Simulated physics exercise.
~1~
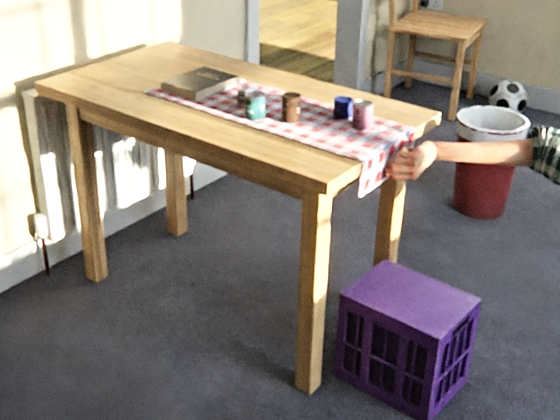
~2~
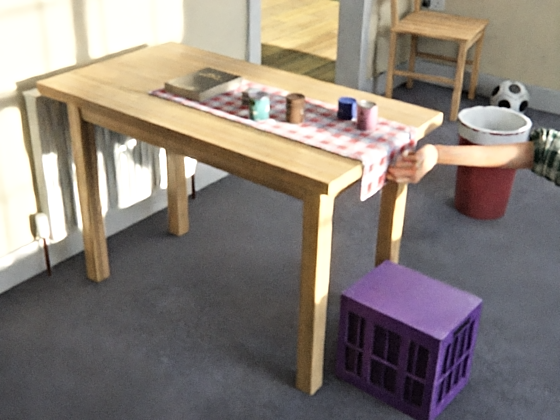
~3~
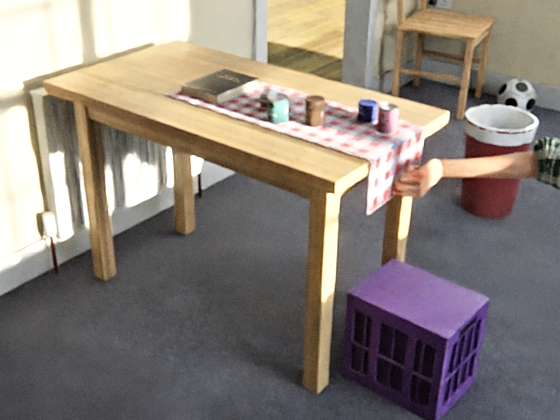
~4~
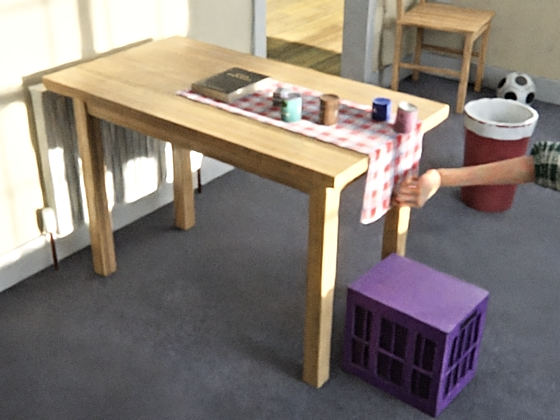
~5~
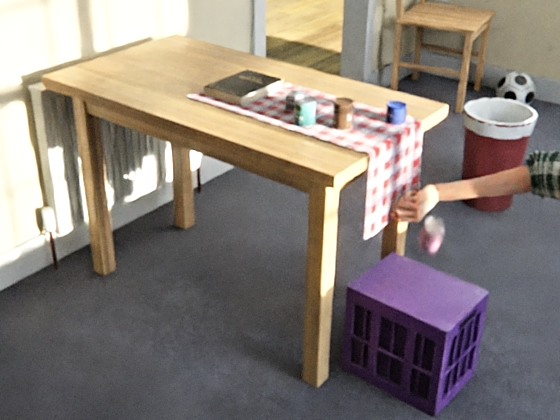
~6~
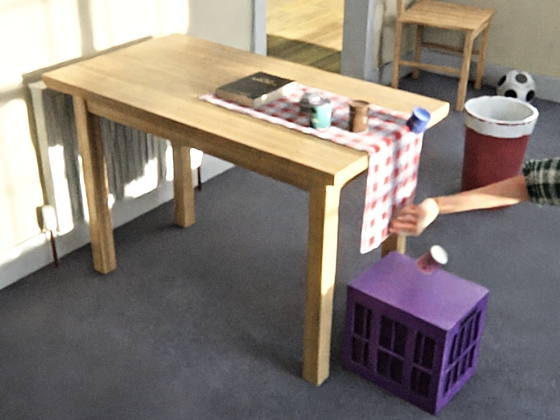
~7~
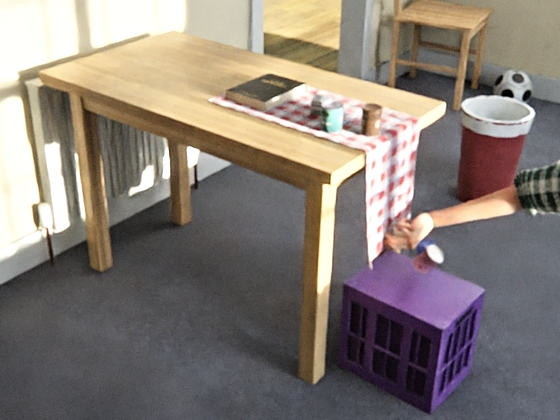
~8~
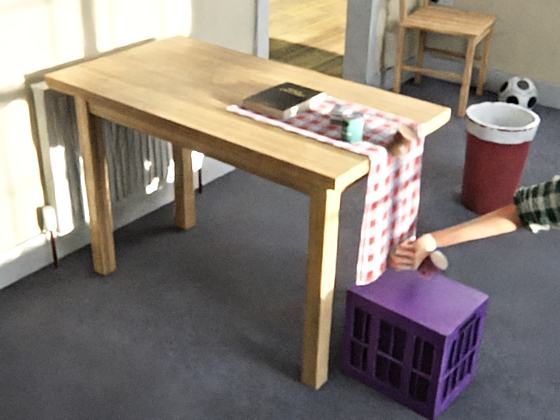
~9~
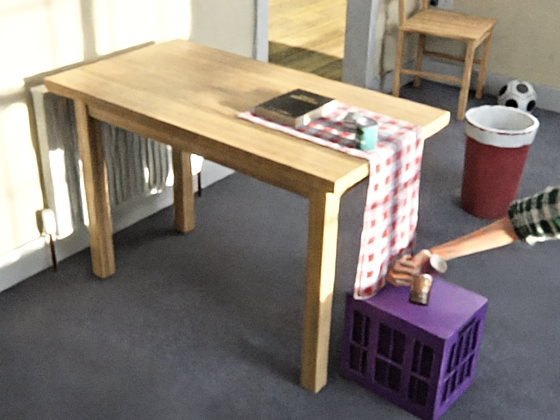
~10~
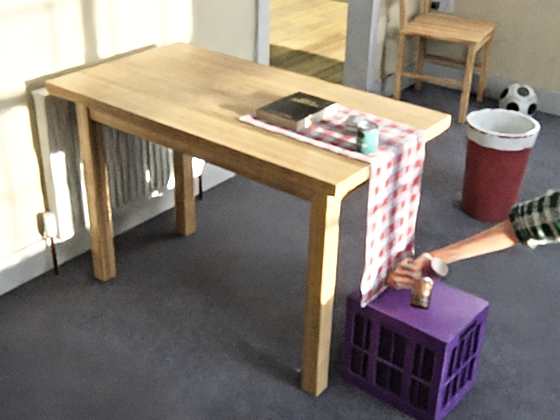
The video shows a hand pulling a red checked cloth over the end of a wooden table and down to a purple crate, carrying a book and small containers along. A pink, a blue and a brown container drop off in turn, while the turquoise one and the book remain on the table.
